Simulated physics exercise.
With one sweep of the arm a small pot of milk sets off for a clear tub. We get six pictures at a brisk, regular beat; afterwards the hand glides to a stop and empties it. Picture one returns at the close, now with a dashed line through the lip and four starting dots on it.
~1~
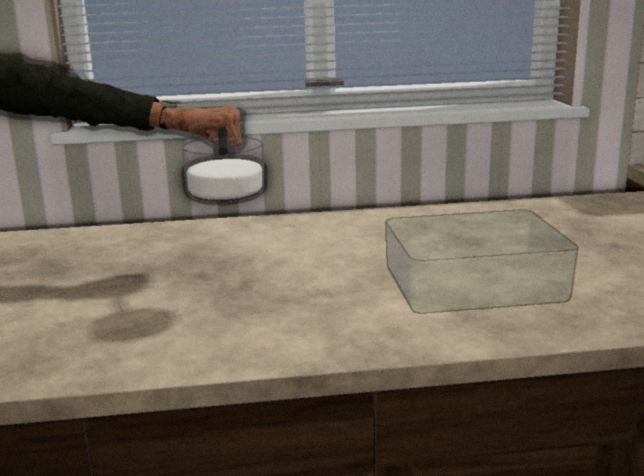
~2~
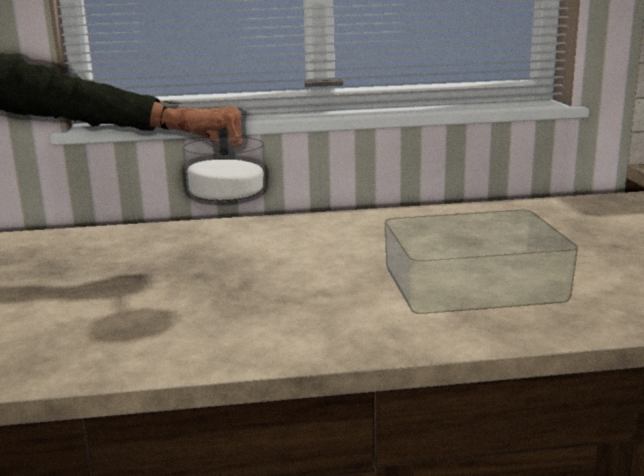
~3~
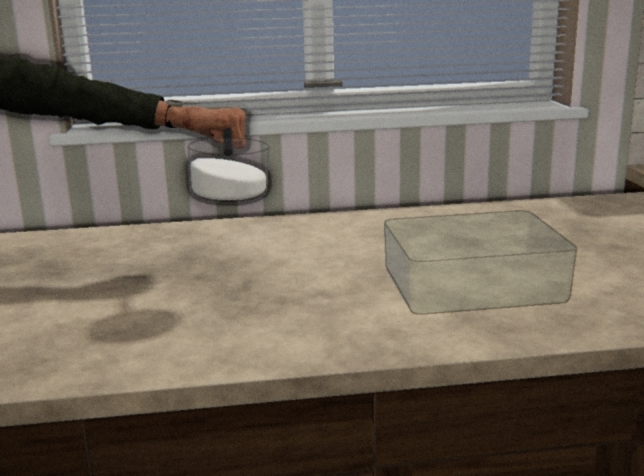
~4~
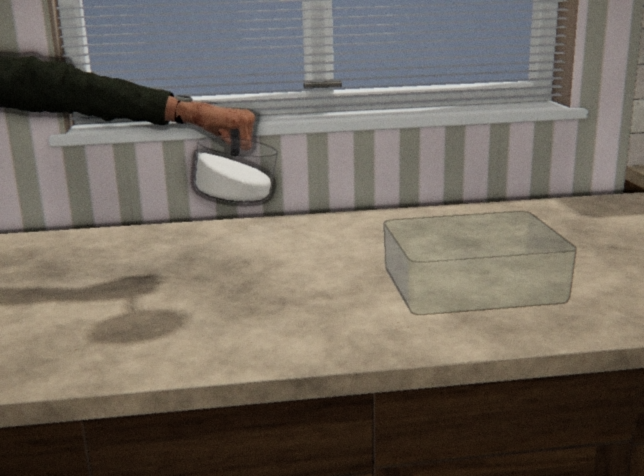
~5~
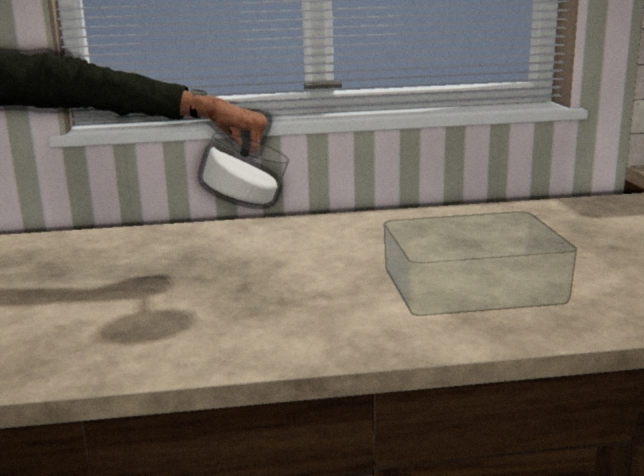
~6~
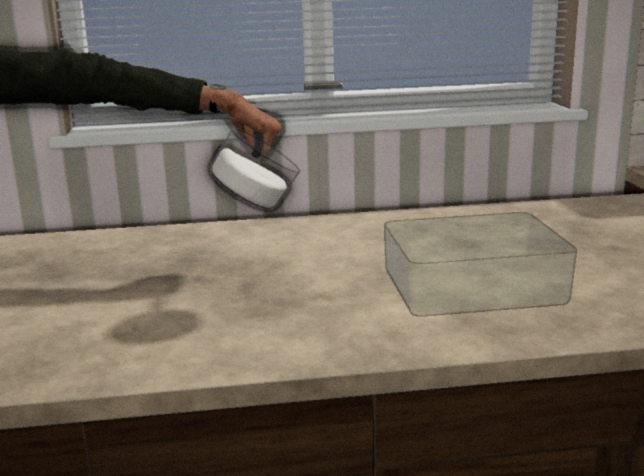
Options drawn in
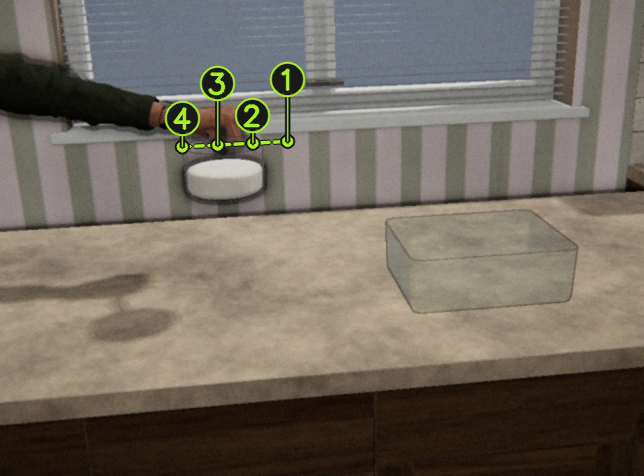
A hand at the end of a dark-sleeved arm holds a small clear pot of white milk at the upper left, before a window with blinds and a striped wall. Seen from the front and slightly above, a mottled beige counter holds an empty clear tub on the right. The pot starts upright, then moves slowly right while tilting steadily rightward, its shadow shifting along the counter.
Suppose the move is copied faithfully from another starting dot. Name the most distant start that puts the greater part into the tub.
It is 1.
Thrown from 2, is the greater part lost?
Yes, it does.
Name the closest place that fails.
That would be 2.
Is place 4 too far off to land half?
Yes, it does.
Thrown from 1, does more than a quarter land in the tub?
Yes, it does.
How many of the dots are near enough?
One.
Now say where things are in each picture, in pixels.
Upright, lip at (261, 142); tub from (410, 312) to (570, 300); nothing has left yet, in the first picture.
Upright, lip at (262, 143); nothing has left yet, in the second picture.
Tipped about 3°, lip at (267, 145); nothing has left yet, in the third picture.
Tipped about 11°, lip at (276, 150); nothing has left yet, in the fourth picture.
Tipped about 21°, lip at (287, 159); nothing has left yet, in the fifth picture.
Tipped about 35°, lip at (299, 169); nothing has left yet, in the sixth picture.
In lime, 1 at (287, 141); 2 at (252, 143); 3 at (217, 145); 4 at (182, 146).
If 1 is chosen, about 73 % lands in the tub, 16 % falls short and 11 % goes beside or beyond.
If 2 is chosen, about 7 % lands in the tub, 90 % falls short and 3 % goes beside or beyond.
If 3 is chosen, about 0 % lands in the tub, 99 % falls short.
If 4 is chosen, about 0 % lands in the tub, 100 % falls short.
